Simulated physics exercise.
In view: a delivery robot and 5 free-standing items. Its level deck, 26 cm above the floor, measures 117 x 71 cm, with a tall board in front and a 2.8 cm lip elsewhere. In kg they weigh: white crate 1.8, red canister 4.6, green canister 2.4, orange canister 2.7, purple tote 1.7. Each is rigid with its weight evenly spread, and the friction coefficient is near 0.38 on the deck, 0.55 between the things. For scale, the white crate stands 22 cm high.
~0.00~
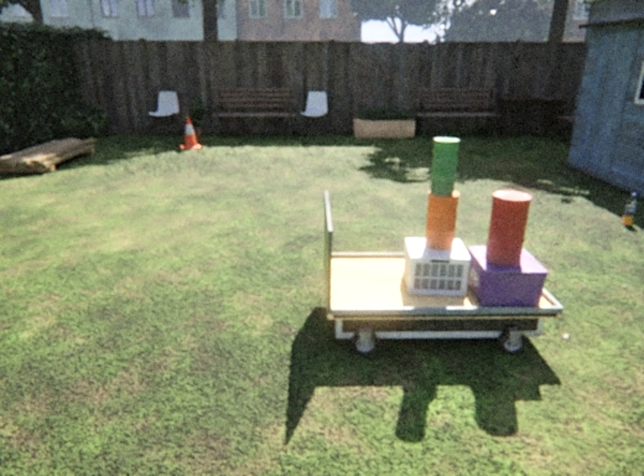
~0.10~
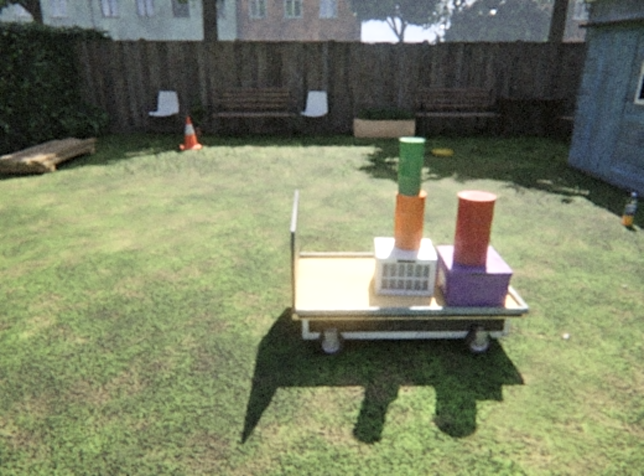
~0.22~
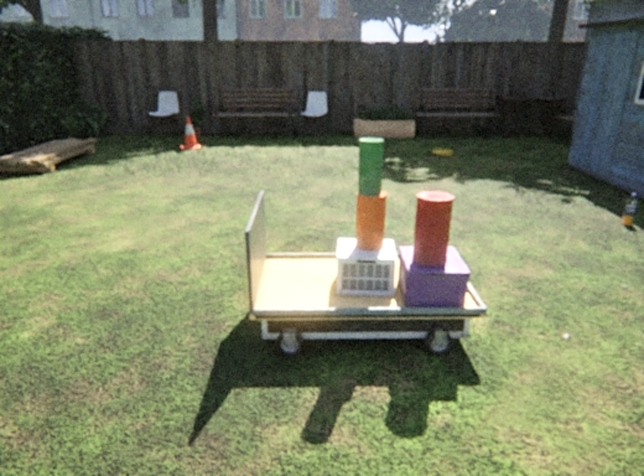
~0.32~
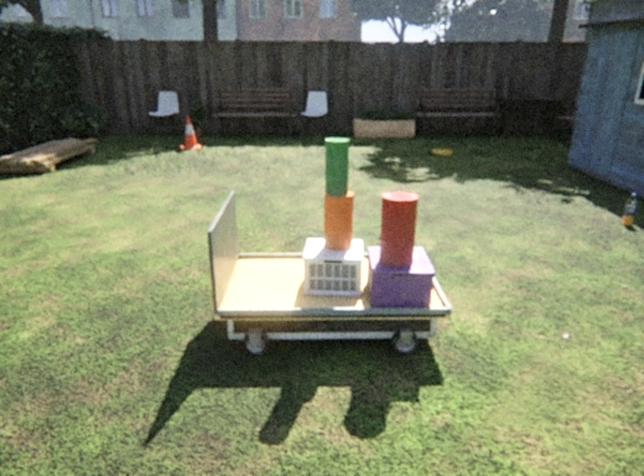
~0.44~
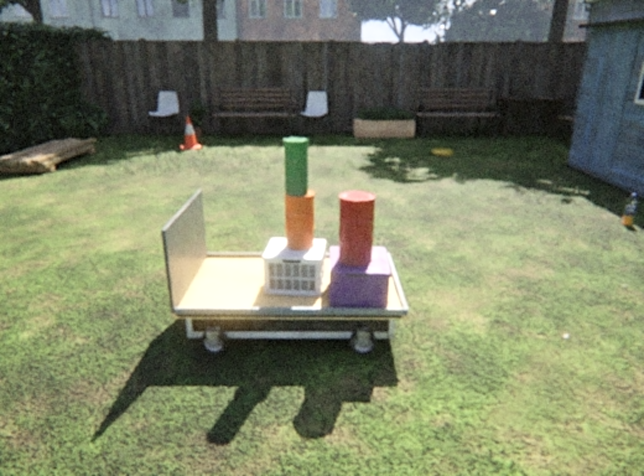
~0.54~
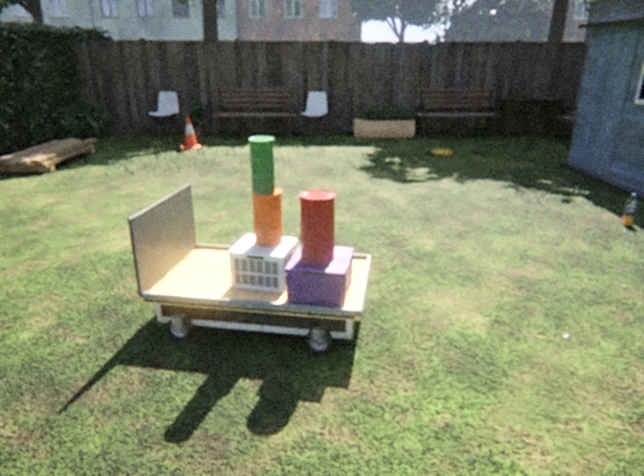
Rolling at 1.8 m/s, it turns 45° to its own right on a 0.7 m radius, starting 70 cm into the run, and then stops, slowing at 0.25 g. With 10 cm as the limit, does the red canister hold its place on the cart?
The red canister ends elsewhere.
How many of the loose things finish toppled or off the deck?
In all, 3.
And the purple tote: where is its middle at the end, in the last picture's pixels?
Near (171, 228).
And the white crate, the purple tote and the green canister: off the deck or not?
The white crate ends on the cart; the purple tote ends on the cart; the green canister ends off the deck.
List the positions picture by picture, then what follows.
The first picture shows cart 0 cm along; red canister (507, 228); white crate (435, 266).
The second picture shows cart 18 cm along; orange canister (409, 220); purple tote (470, 276).
The third picture shows cart 40 cm along; white crate (365, 266); green canister (370, 167).
The fourth picture shows cart 58 cm along; orange canister (338, 220); purple tote (398, 276).
The fifth picture shows cart 79 cm along; white crate (296, 266); green canister (296, 167).
The sixth picture shows cart 97 cm along, turned 10°; red canister (318, 227); orange canister (268, 217) 4° off upright.
After 0.94 s, cart 168 cm along, turned 45°; green canister now off the deck; red canister 20° off upright near (192, 200); orange canister on its side.
After 1.44 s, cart 218 cm along, turned 45°; orange canister now off the deck; red canister upside down near (119, 185); white crate moved 7 cm.
In the end (2.4 s), off the deck, red canister, green canister and orange canister; the other 2 under 10 cm from the start. In the last view, red canister near (59, 252).
